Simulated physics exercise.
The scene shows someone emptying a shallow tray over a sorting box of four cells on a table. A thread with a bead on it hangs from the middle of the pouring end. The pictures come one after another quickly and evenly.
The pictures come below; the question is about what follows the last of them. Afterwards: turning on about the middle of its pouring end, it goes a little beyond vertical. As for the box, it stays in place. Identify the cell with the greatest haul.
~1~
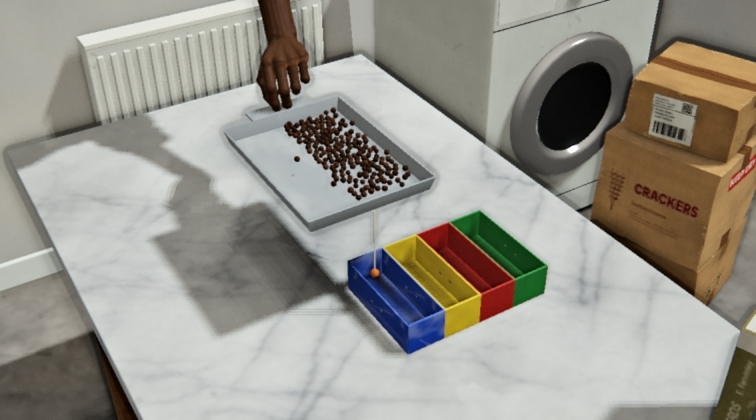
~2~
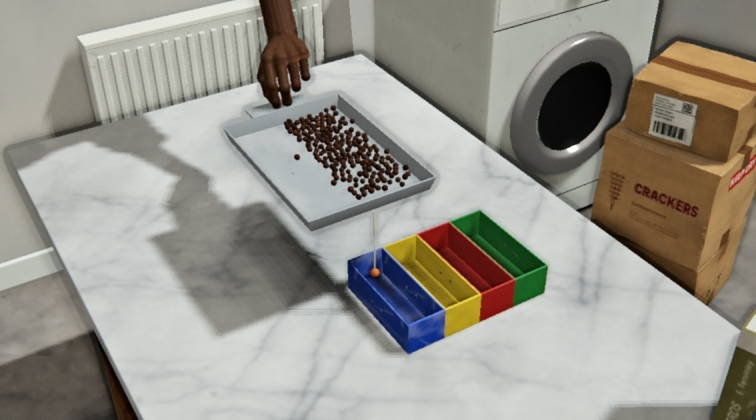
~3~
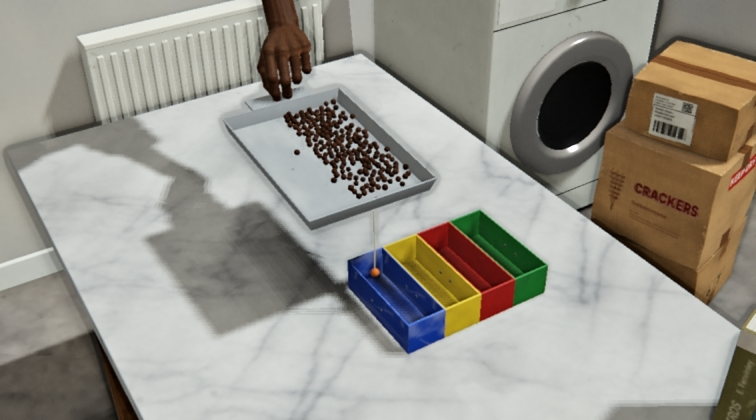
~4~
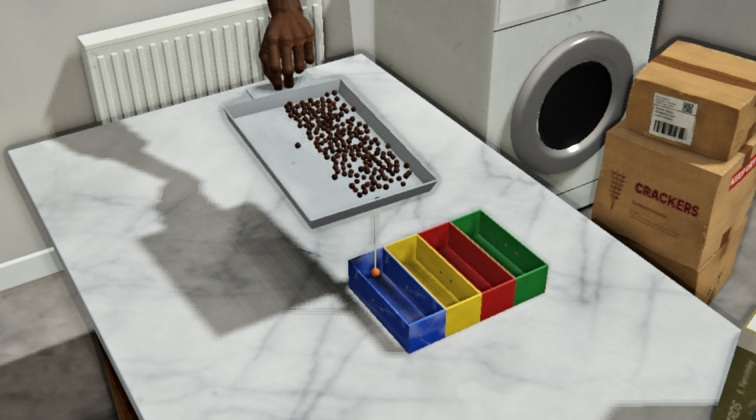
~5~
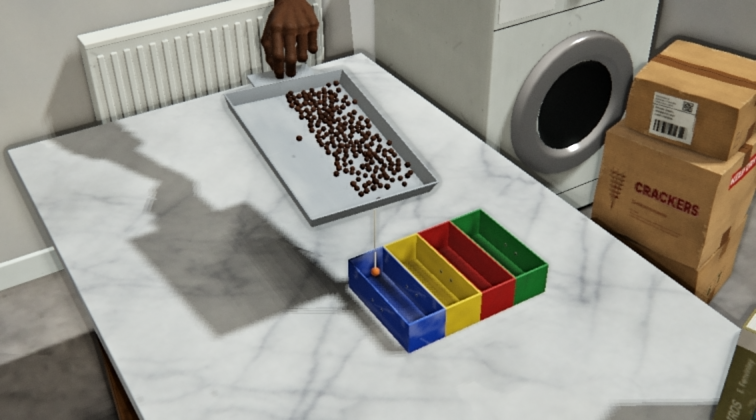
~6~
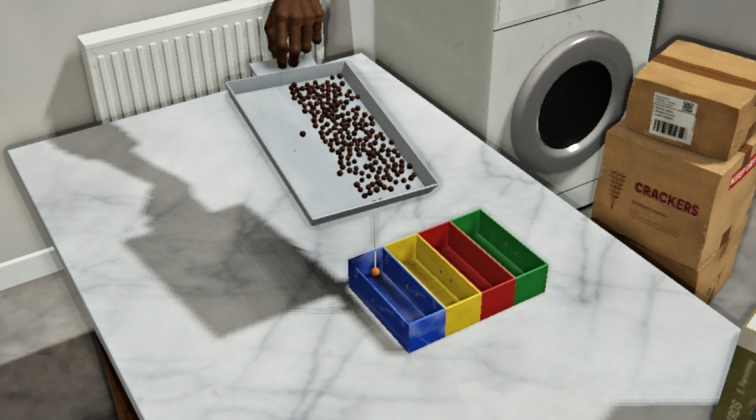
Greatest haul: Yellow.
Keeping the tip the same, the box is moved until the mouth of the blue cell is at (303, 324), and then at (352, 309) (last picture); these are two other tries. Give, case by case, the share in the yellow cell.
0% for the first placement, 10% for the second.
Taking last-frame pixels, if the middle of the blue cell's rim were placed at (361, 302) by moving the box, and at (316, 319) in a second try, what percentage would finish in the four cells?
About 100% and about 80%.
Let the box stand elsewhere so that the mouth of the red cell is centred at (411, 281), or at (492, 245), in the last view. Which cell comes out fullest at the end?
The green cell, then blue.
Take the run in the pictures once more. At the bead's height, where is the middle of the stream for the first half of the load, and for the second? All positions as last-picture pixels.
At (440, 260) for the first part, then at (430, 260) for the others.
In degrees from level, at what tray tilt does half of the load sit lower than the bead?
Close to 95 degrees, I reckon.
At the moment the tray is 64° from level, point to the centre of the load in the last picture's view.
Check around (405, 187) in the last picture.
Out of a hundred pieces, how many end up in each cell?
Shares in percent - blue cell 20, yellow cell 70, red cell 10, green cell 0.
Shortly afterwards, tray tipped steeply; all but a few on the tray; only a few in the yellow cell; only a few in the red cell; a little falling or outside the box.
Next, tray tipped past a quarter turn; only a few on the tray; near two thirds in the yellow cell; a little in the blue cell; a little in the red cell; only a few in the green cell; a little falling or outside the box.
Some moments later, tray tipped past a quarter turn; near two thirds in the yellow cell; near a quarter in the blue cell; a little in the red cell; only a few in the green cell; only a few falling or outside the box.
In the end, tray tipped past a quarter turn; near two thirds in the yellow cell; near a quarter in the blue cell; a little in the red cell; only a few in the green cell; only a few outside the box.
